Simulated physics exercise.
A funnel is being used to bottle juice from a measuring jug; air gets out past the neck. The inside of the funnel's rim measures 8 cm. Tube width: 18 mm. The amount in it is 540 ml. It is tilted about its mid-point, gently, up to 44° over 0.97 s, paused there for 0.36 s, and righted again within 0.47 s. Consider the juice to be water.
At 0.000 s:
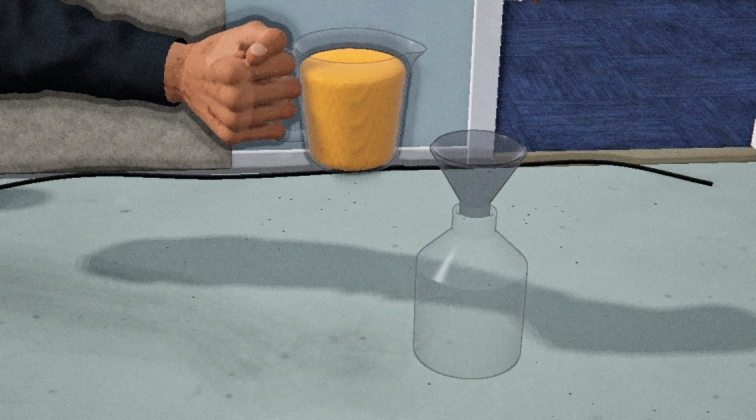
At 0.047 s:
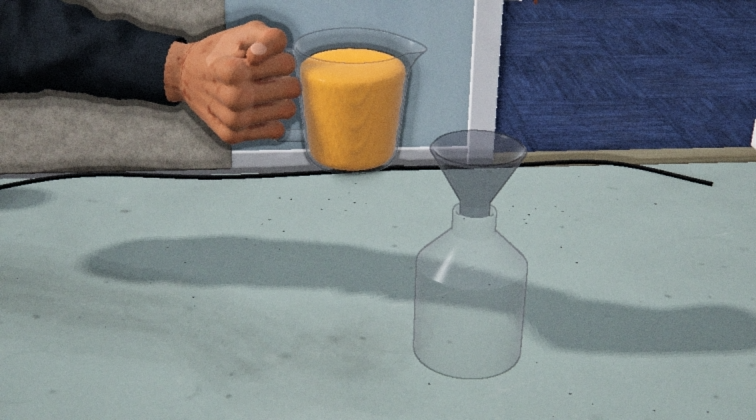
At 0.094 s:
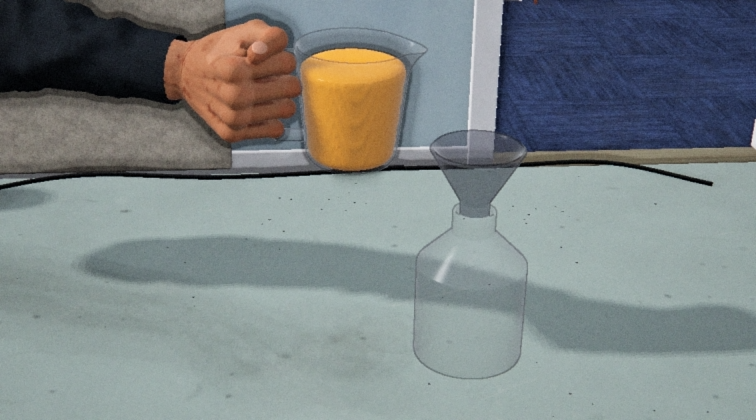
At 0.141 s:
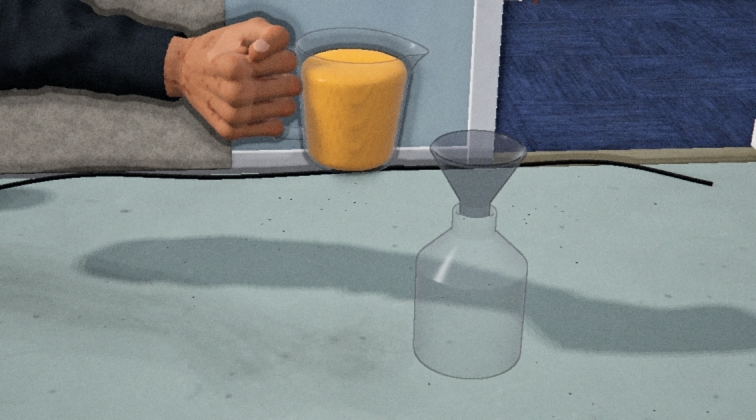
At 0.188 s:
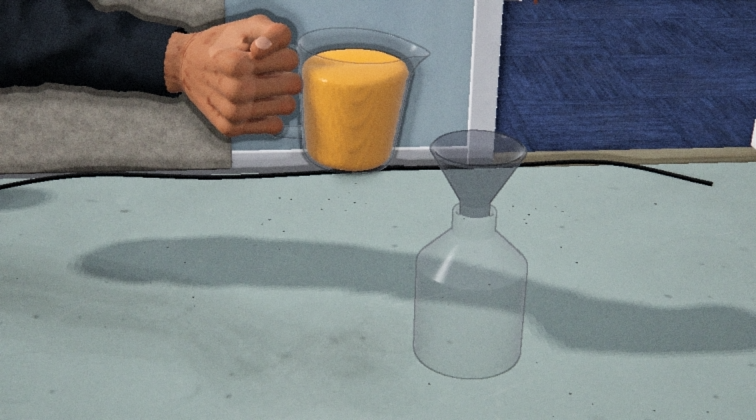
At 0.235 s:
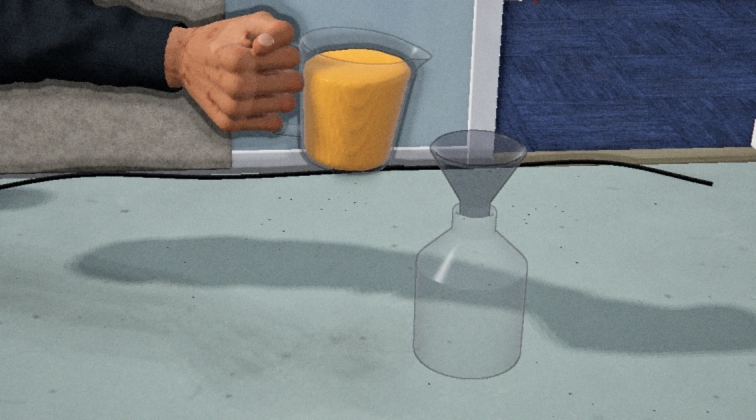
A clear measuring jug of orange juice is held up by a fist in a dark sleeve at upper left, seen from a fixed, slightly raised view over a pale green surface. Below and to its right stands an empty clear bottle with a grey funnel, before blue and grey panels and a black cable. The jug leans very slightly rightward as the hand shifts a little.
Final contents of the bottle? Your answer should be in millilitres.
Close to 170 ml.
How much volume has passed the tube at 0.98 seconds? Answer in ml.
40 ml.
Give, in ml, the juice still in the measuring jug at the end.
Some 370 ml are still held at that time.
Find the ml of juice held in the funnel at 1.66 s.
I'd estimate some 15 ml is held in the funnel then.
By 0.66 s the tilt is 34° and 0 ml has passed the tube, 5 ml is in the funnel, 520 ml in the measuring jug and 0 ml has missed.
By 0.98 s the tilt is 44° and 35 ml has passed the tube, 35 ml is in the funnel, 445 ml in the measuring jug and 0 ml has missed.
By 1.30 s the tilt is 44° and 95 ml has passed the tube, 45 ml is in the funnel, 390 ml in the measuring jug and 0 ml has missed.
By 1.66 s the tilt is 9° and 155 ml has passed the tube, 15 ml is in the funnel, 375 ml in the measuring jug and 0 ml has missed.
At rest 170 ml has passed the tube, 0 ml is in the funnel, 375 ml in the measuring jug and 0 ml has missed.
